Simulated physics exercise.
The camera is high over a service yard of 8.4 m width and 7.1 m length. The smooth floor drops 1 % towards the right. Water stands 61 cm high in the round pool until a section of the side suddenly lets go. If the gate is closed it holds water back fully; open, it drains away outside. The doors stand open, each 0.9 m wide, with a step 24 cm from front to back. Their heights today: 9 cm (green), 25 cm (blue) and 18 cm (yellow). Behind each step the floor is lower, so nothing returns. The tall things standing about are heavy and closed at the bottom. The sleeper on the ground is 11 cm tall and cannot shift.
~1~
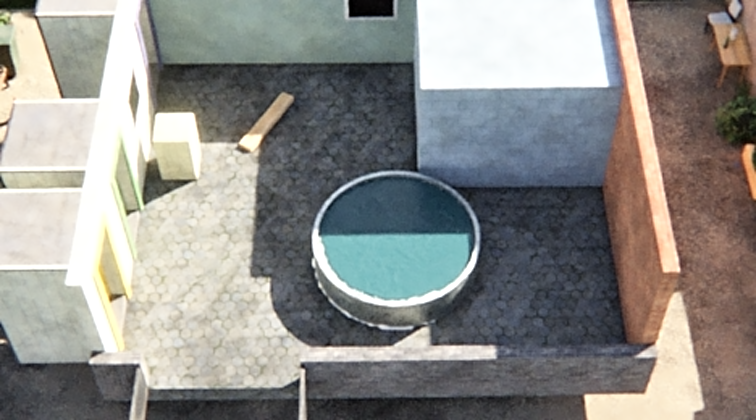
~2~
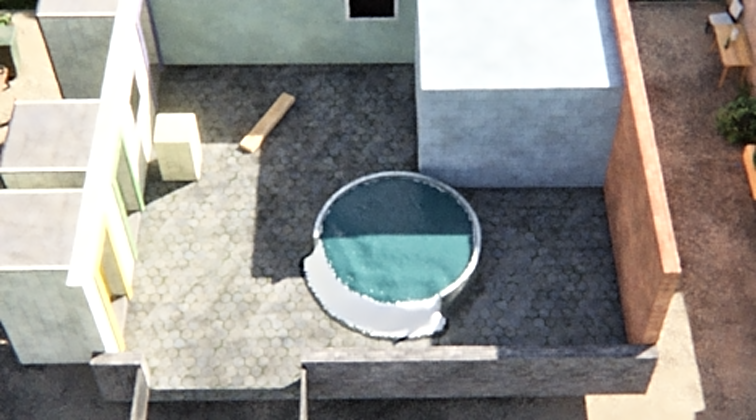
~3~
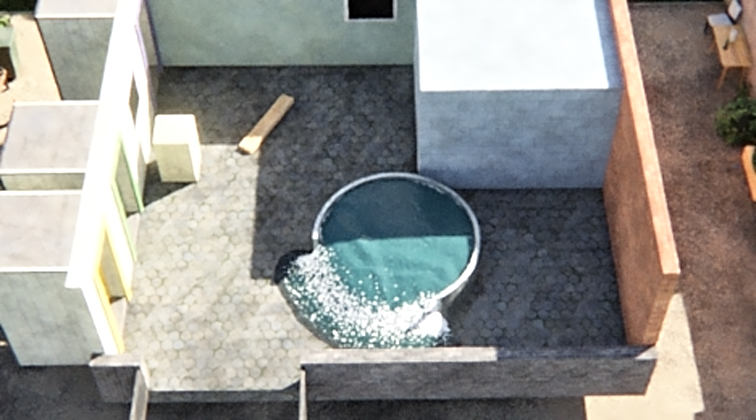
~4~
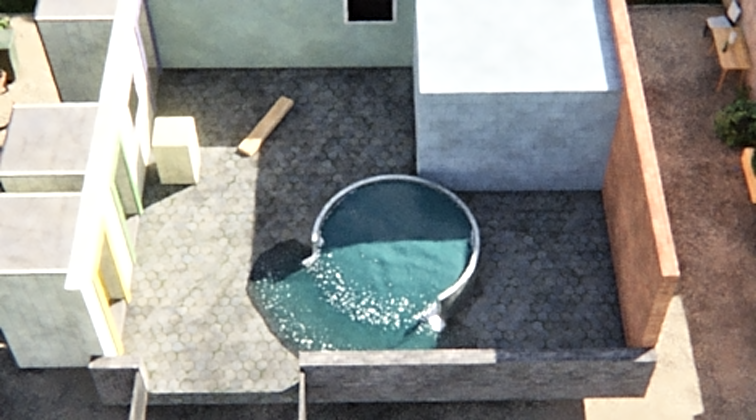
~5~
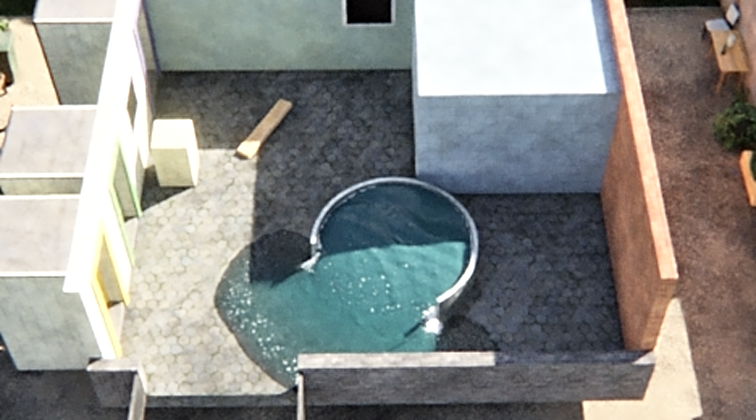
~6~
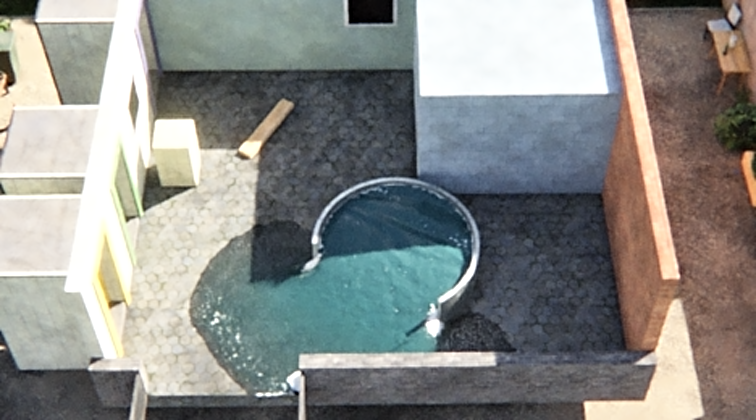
In a walled yard, a round pool's side opens and water spreads left across the paving.
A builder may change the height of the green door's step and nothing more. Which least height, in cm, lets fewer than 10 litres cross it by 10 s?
It would have to be roughly 7 cm high.
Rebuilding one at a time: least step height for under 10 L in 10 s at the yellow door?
About 24 cm at yellow.
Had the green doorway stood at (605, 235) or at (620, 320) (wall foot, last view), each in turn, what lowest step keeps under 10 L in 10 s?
About 10.0 and 14.5 cm.
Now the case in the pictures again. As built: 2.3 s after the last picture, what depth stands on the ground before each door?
Depths in cm: Green 5, blue 0, yellow 28.
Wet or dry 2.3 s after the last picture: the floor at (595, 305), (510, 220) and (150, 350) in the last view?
In that order: Flooded, not reached, flooded.
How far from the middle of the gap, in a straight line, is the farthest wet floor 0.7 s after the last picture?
Some 4.6 m out.
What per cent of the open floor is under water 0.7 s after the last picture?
About 35 per cent.
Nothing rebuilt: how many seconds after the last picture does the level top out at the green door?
At about 3.5 s.
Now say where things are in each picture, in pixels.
The first picture shows still water, 61 cm deep, in the round pool at (396, 238); the green door at (127, 197) is dry.
In the second picture, the front is at (303, 266), 0.3 m from the gap at (358, 310); 0.6 m2 of floor is wet, 61 cm left at the back.
In the third picture, the front is at a hidden place, 0.7 m from the gap at (357, 313); 2.2 m2 of floor is wet, 61 cm left at the back.
In the fourth picture, the front is at (251, 293), 1.2 m from the gap at (357, 316); 4.5 m2 of floor is wet, 61 cm left at the back.
In the fifth picture, the front is at (221, 307), 1.7 m from the gap at (355, 319); 6.5 m2 of floor is wet, 61 cm left at the back.
In the sixth picture, the front is at (197, 319), 2.2 m from the gap at (357, 319); 8.1 m2 of floor is wet, 56 cm left at the back; 1.5 m in a straight line remain to the green door at (126, 204).
Then, 0.7 s after the last picture water covers 35 % of the floor, deepest (40 cm) near (382, 371); it has not reached the green door.
Then, 2.3 s after the last picture water covers 45 % of the floor, deepest (30 cm) near (116, 382); 5 cm at the green door, 0 litres in over its 9 cm step.
Then, 9.3 s after the last picture water covers 95 % of the floor, deepest (13 cm) near (397, 105); 4 cm at the green door, 2 litres in over its 9 cm step.
At the green door as built, the water peaked near 11 cm, 3.3 s after the last picture.
Run again over the same 10 s with other heights there, 16 litres in over 6 cm, 5 litres over 8 cm. The limit of 10 litres is kept from about 7 cm up.
